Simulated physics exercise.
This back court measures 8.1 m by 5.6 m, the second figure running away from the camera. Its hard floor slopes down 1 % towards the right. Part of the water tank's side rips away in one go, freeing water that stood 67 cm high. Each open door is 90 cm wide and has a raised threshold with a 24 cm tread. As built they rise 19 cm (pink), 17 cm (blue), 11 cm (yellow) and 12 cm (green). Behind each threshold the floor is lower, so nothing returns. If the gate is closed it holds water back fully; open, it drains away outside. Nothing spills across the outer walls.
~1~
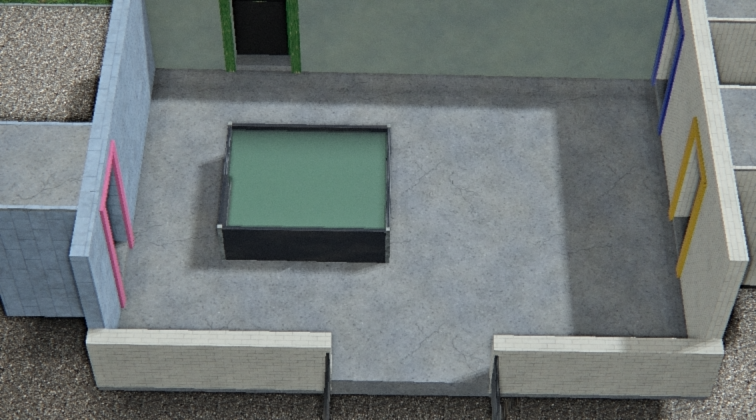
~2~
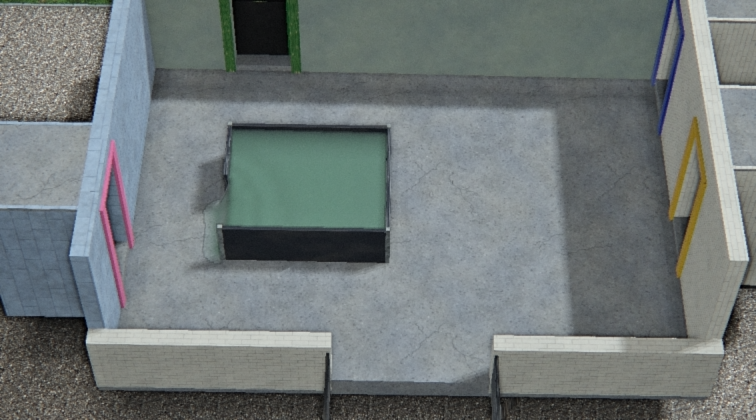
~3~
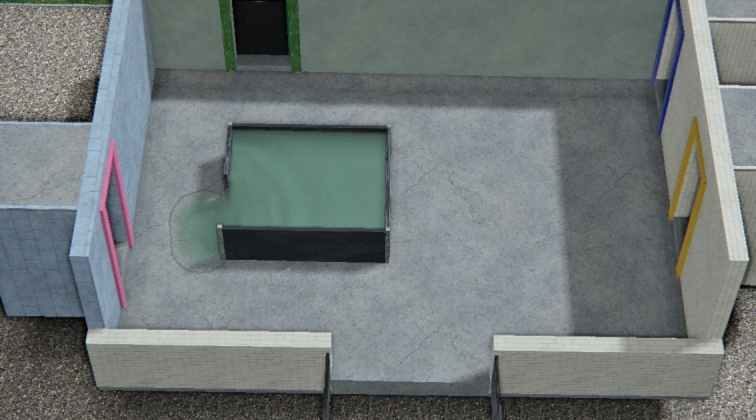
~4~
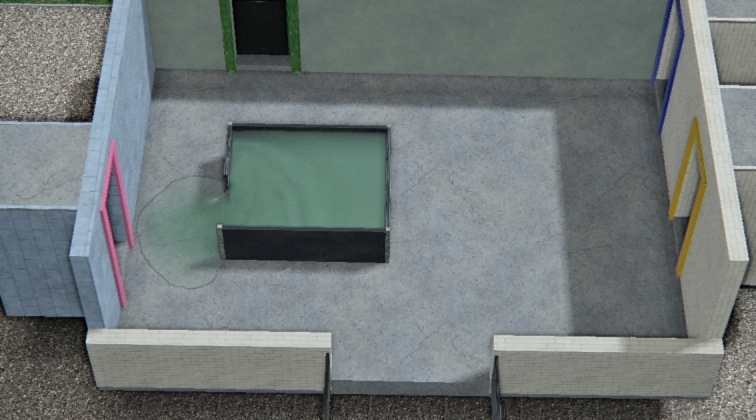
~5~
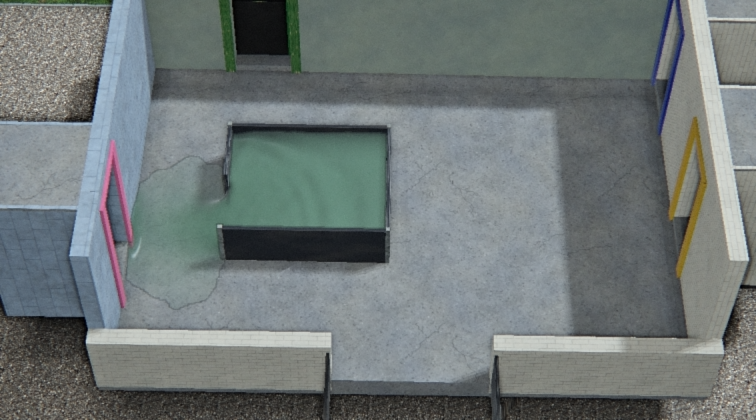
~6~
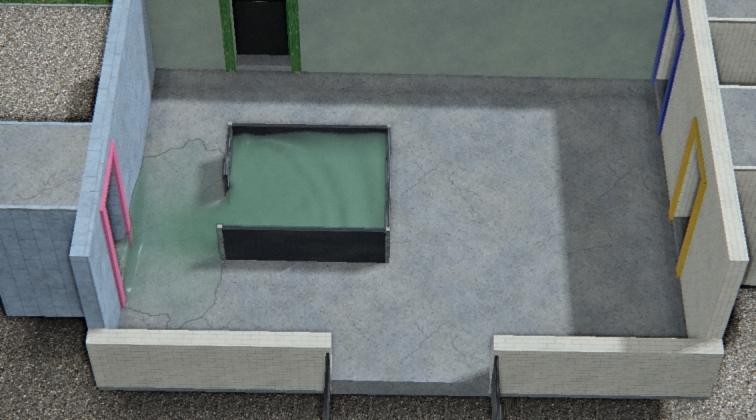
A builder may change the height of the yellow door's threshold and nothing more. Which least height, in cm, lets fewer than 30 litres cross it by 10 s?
About 7.5 cm.
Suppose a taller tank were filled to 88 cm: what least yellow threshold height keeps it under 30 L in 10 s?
Then roughly 11.5 cm.
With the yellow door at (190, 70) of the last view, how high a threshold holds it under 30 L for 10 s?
Roughly 16 cm.
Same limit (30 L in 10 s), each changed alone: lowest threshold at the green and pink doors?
About 7.5 cm at green and 29 cm at pink.
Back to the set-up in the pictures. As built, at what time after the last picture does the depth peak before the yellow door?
At about 8.0 s.
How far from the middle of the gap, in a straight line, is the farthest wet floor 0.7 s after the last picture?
Roughly 3.0 m.
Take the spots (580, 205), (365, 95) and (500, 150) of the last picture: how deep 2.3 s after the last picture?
Roughly 0, 0 and 0 cm, in turn.
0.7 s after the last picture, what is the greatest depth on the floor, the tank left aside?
About 43 cm.
Then, 0.7 s after the last picture water covers 10 % of the floor, deepest (43 cm) near (145, 237); it has not reached the yellow door.
Then, 2.3 s after the last picture water covers 35 % of the floor, deepest (34 cm) near (115, 360); it has not reached the yellow door.
Then, 9.3 s after the last picture water covers 95 % of the floor, deepest (14 cm) near (650, 130); 11 cm at the yellow door, 4 litres in over its 11 cm threshold.
At the yellow door as built, the water peaked near 14 cm, 8.1 s after the last picture.
With a threshold of 6.5 cm, 41 litres would have come in within the 10 s; with 9 cm, 13 litres. So under 30 litres takes about 7.5 cm.
